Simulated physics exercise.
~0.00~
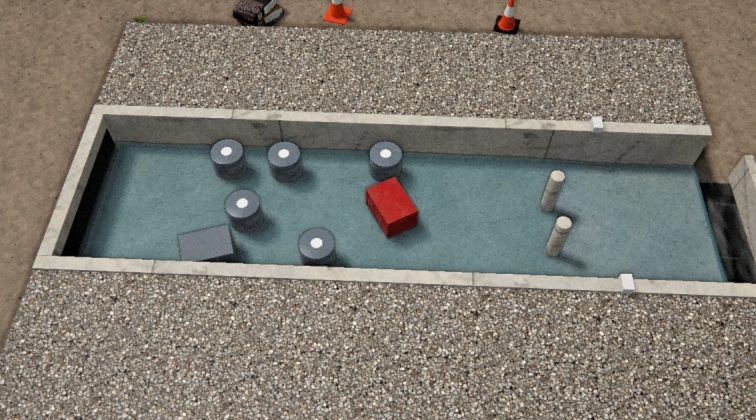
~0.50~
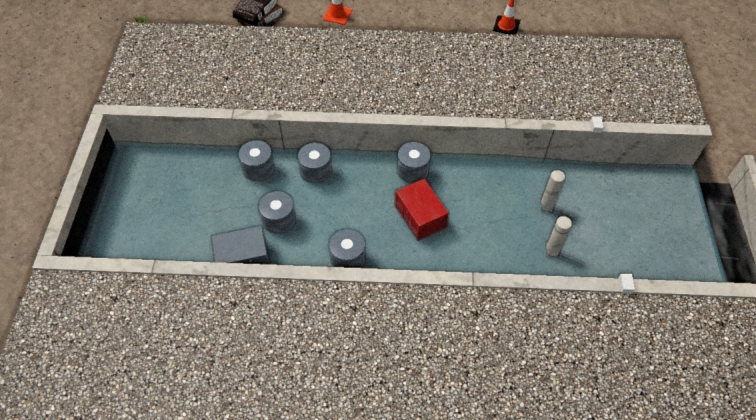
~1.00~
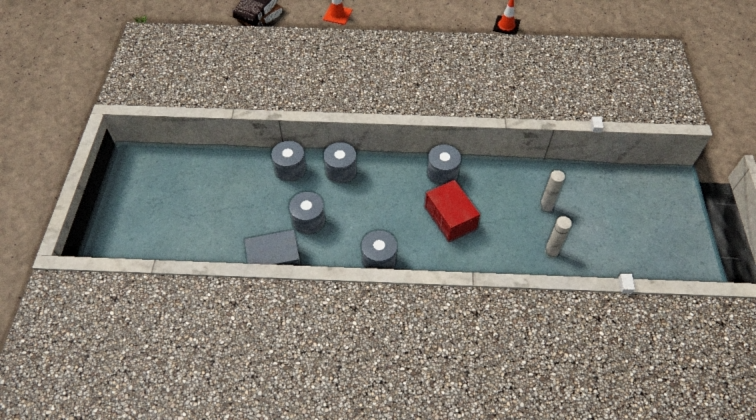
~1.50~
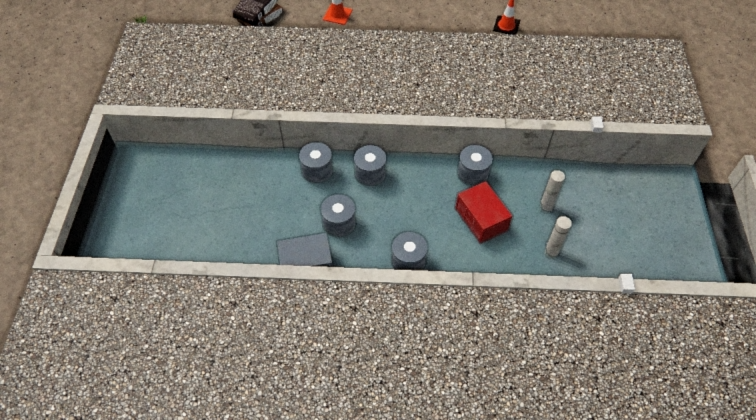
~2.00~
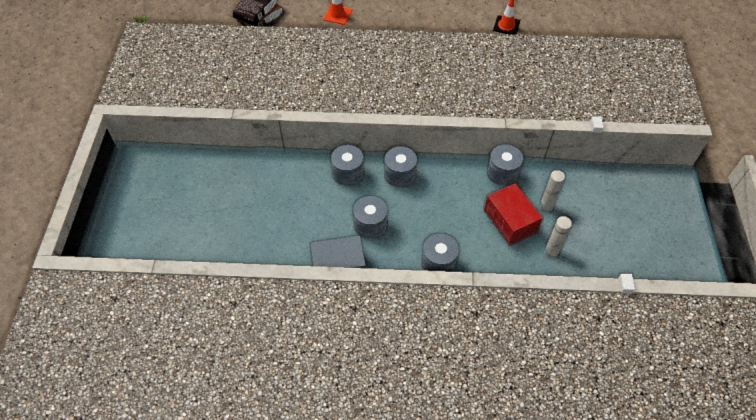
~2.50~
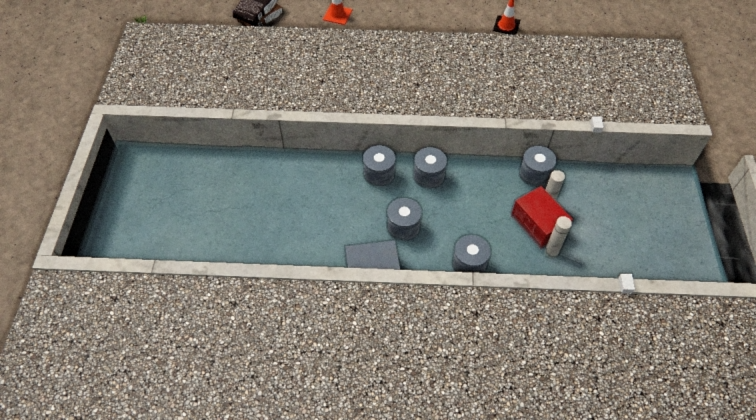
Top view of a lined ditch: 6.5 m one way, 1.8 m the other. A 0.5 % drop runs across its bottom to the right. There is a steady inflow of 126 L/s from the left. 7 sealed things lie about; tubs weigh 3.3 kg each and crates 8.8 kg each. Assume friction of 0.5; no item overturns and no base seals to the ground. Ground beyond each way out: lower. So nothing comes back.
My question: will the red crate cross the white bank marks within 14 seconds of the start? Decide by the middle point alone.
Looking at the scene, the red crate fails.
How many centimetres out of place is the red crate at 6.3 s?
Roughly 150 centimetres by that point.
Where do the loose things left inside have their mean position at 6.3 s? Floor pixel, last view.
Mean floor pixel: About (616, 244).
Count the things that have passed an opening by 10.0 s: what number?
The answer is 6 at that time.
After 3.5 s the red crate is near (544, 211), 1.6 m from its start, afloat; 1 of 7 are over the mark; 7 afloat.
After 6.3 s the red crate is near (544, 211), 1.6 m from its start, afloat; 5 of 7 are over the mark; 4 afloat.
After 10.0 s the red crate is near (544, 211), 1.6 m from its start, afloat; 6 of 7 are over the mark; 1 afloat.
After 14.0 s the red crate is near (544, 211), 1.6 m from its start, afloat; 6 of 7 are over the mark; 1 afloat.
